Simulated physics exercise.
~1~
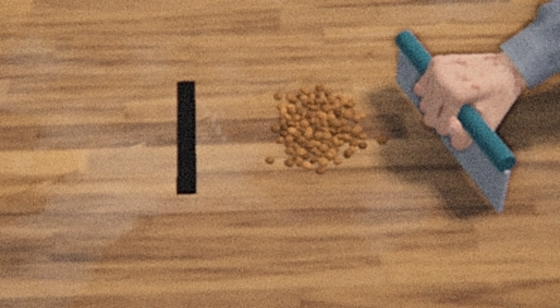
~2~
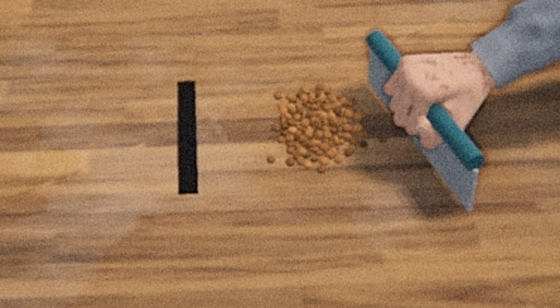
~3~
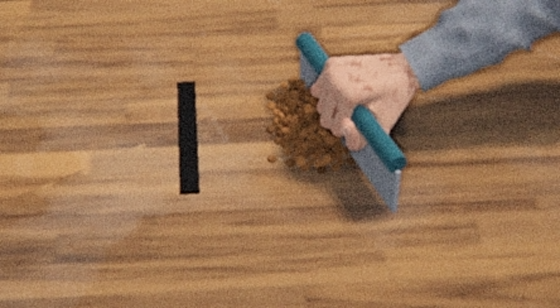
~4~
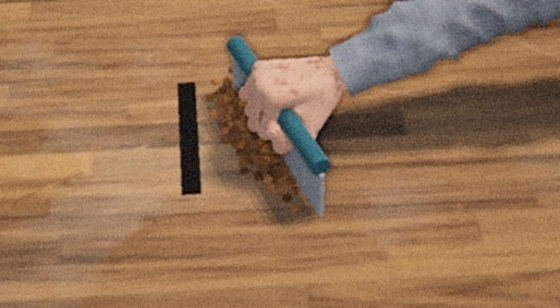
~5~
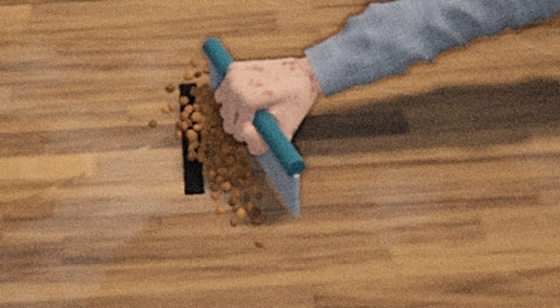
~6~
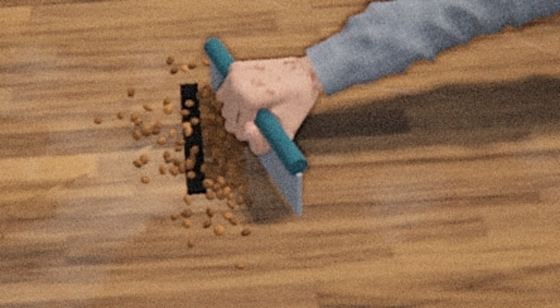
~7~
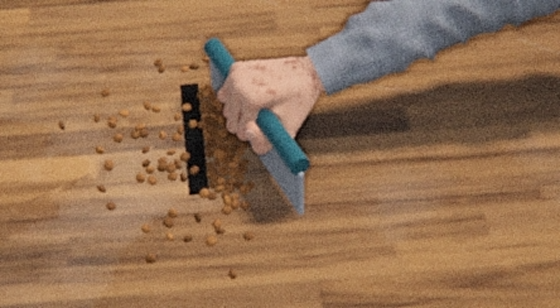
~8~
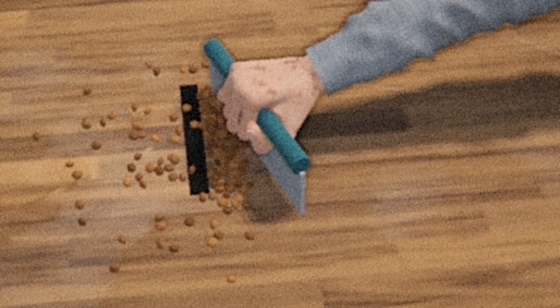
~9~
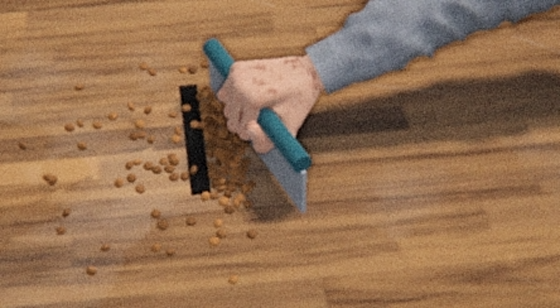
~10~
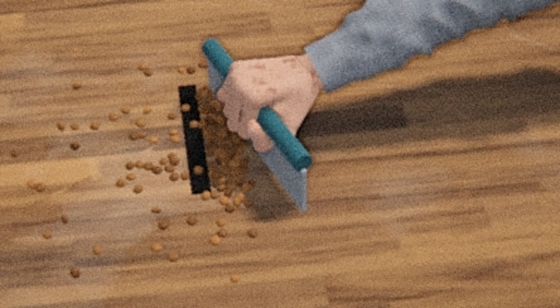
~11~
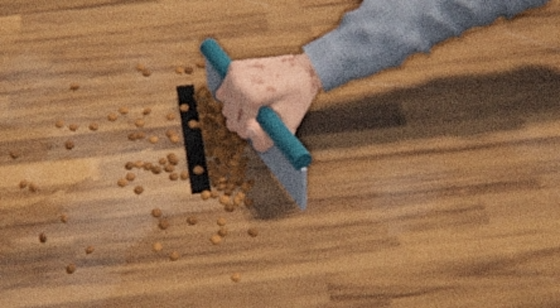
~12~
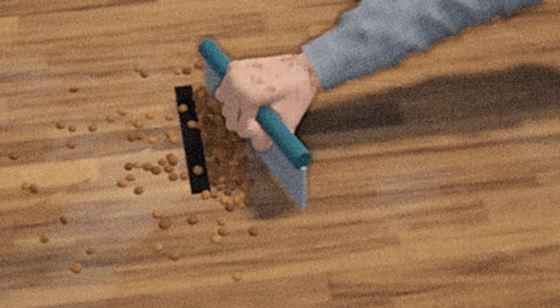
A hand pushes brown pellets left with a scraper, scattering many past a black strip.
